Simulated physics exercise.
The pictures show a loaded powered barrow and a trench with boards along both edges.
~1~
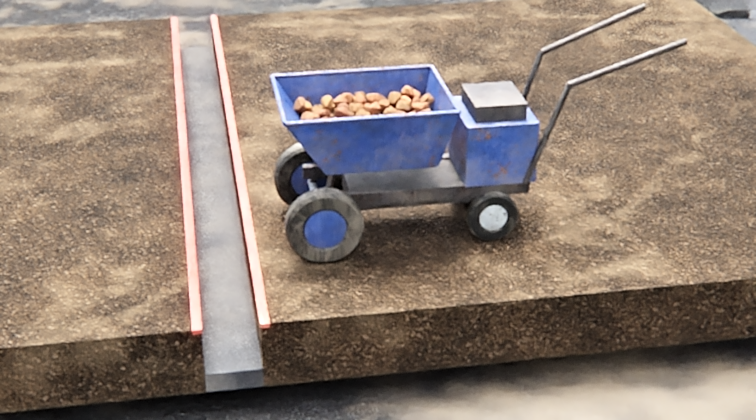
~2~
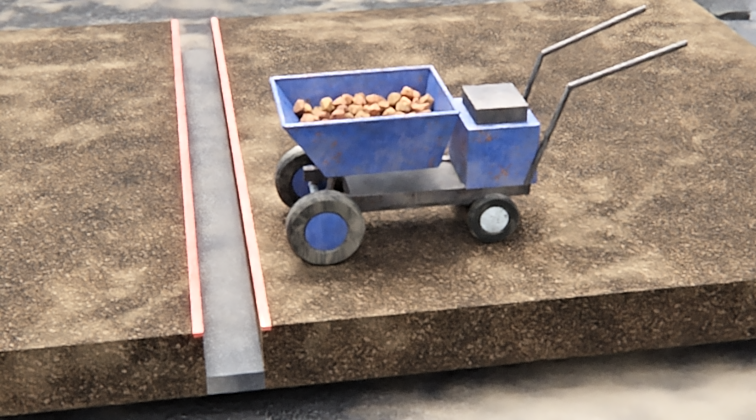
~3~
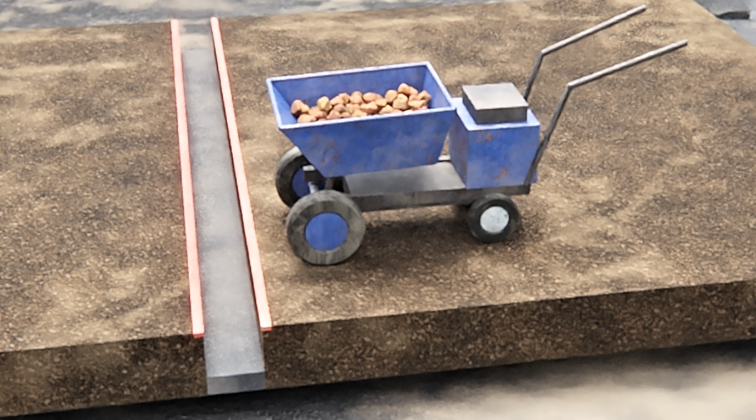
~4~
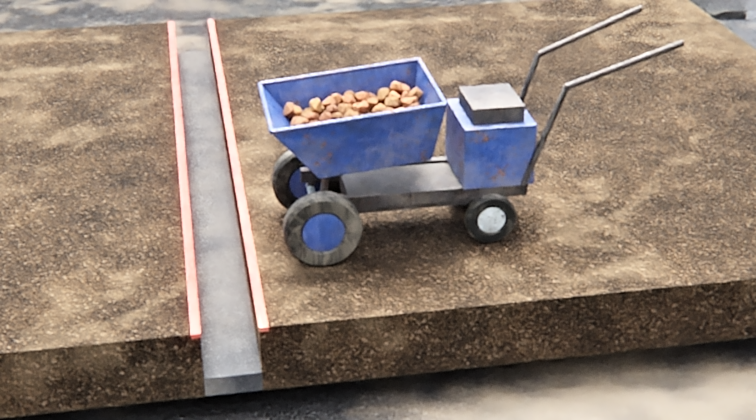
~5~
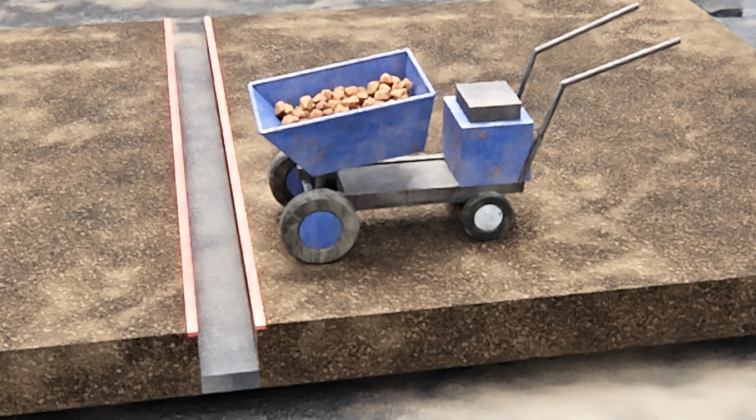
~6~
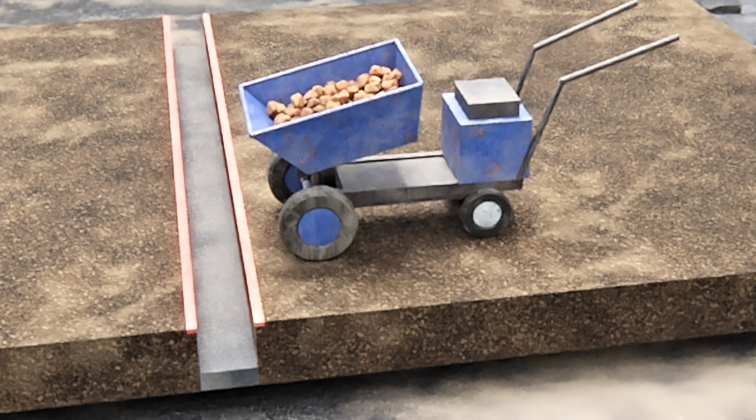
A blue powered barrow loaded with brown clods slowly tilts its skip left beside a trench.
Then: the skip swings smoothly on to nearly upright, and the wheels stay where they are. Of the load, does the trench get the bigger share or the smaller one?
The smaller one.
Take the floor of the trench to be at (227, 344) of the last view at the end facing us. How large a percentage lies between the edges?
I'd say roughly 20 in a hundred.
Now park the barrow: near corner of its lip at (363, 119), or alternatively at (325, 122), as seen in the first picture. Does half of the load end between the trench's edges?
Case one - a majority; case two - a majority.
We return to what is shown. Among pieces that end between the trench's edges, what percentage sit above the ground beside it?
My estimate would be close to 10 per cent.
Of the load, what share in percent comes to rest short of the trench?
About 0 per cent.
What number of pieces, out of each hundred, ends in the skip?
Estimate: Near 5 %.
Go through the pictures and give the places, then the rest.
Lip of the skip at (285, 124), level; top of the load at (374, 108), clay clods; first edge of the trench at (259, 289); far edge at (194, 295), the trench under half as wide as the skip, and about as deep as wide, in the first picture.
Lip of the skip at (285, 127), level; top of the load at (374, 110), in the second picture.
Lip of the skip at (281, 129), tipped barely; top of the load at (379, 106), in the third picture.
Lip of the skip at (272, 132), tipped barely; top of the load at (379, 113), in the fourth picture.
Lip of the skip at (261, 134), tipped a little; top of the load at (381, 98), in the fifth picture.
Lip of the skip at (251, 136), tipped a little; top of the load at (371, 90); first edge of the trench at (254, 288); far edge at (189, 294), in the sixth picture.
Soon after the last picture, skip tipped well over; all in the skip.
A little later, skip tipped steeply; nearly all in the skip; a stray few in or heaped over the trench; a small part beyond it; a stray few falling.
Later still, skip tipped right over; about a quarter in the skip; a stray few in or heaped over the trench; about two thirds beyond it.
By the end, skip tipped right over; a stray few in the skip; about a quarter in or heaped over the trench; most beyond it.
